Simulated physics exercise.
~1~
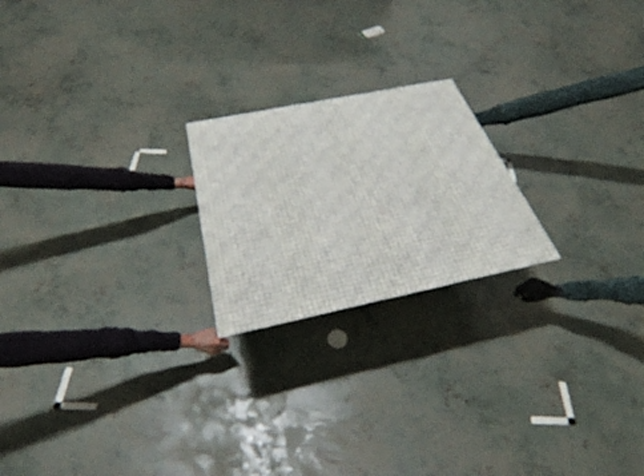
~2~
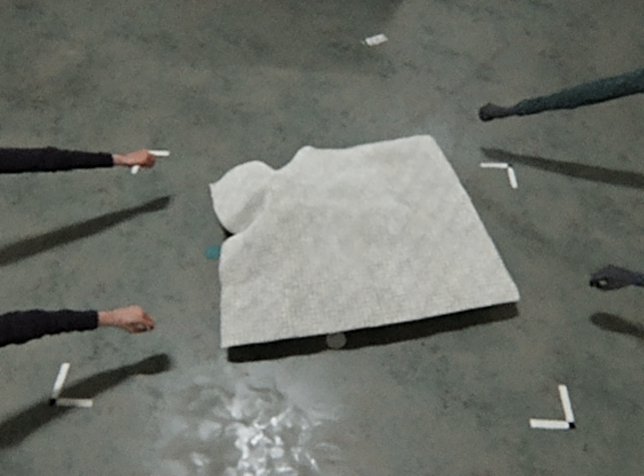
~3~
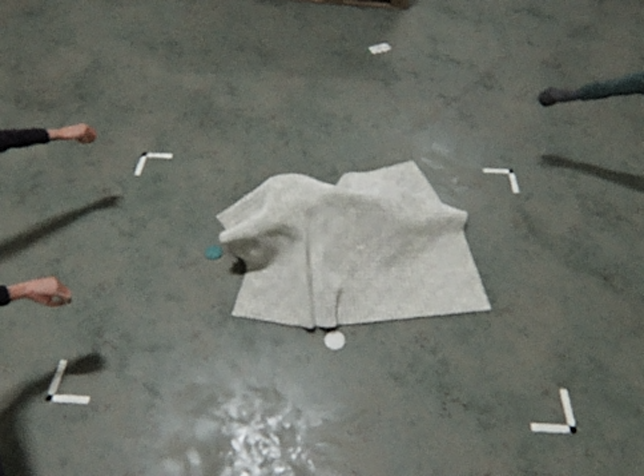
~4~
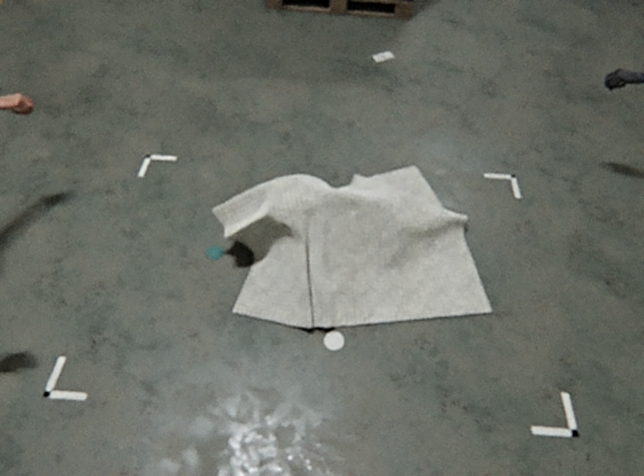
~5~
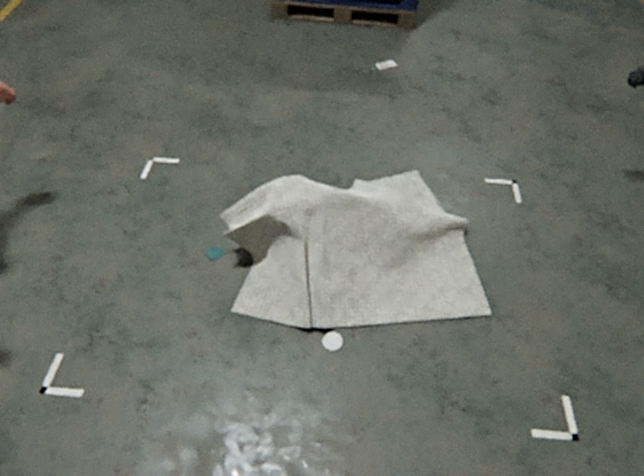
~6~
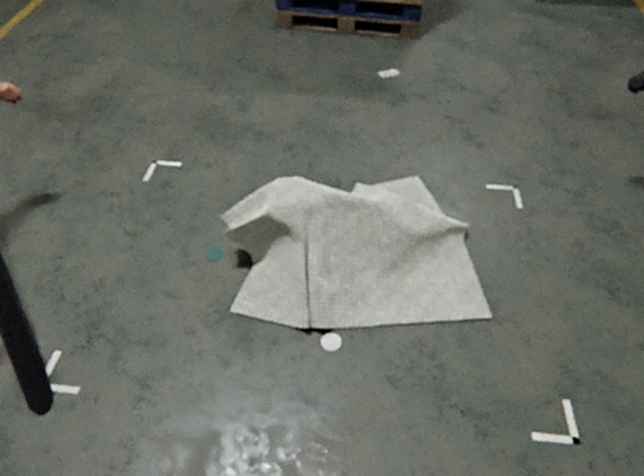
An old pale blanket, held flat by four hands, dropped once they let go and crumpled into a lumpy heap on the warehouse floor, one edge raised at the left, with a white disc and a teal lid still showing beside it.
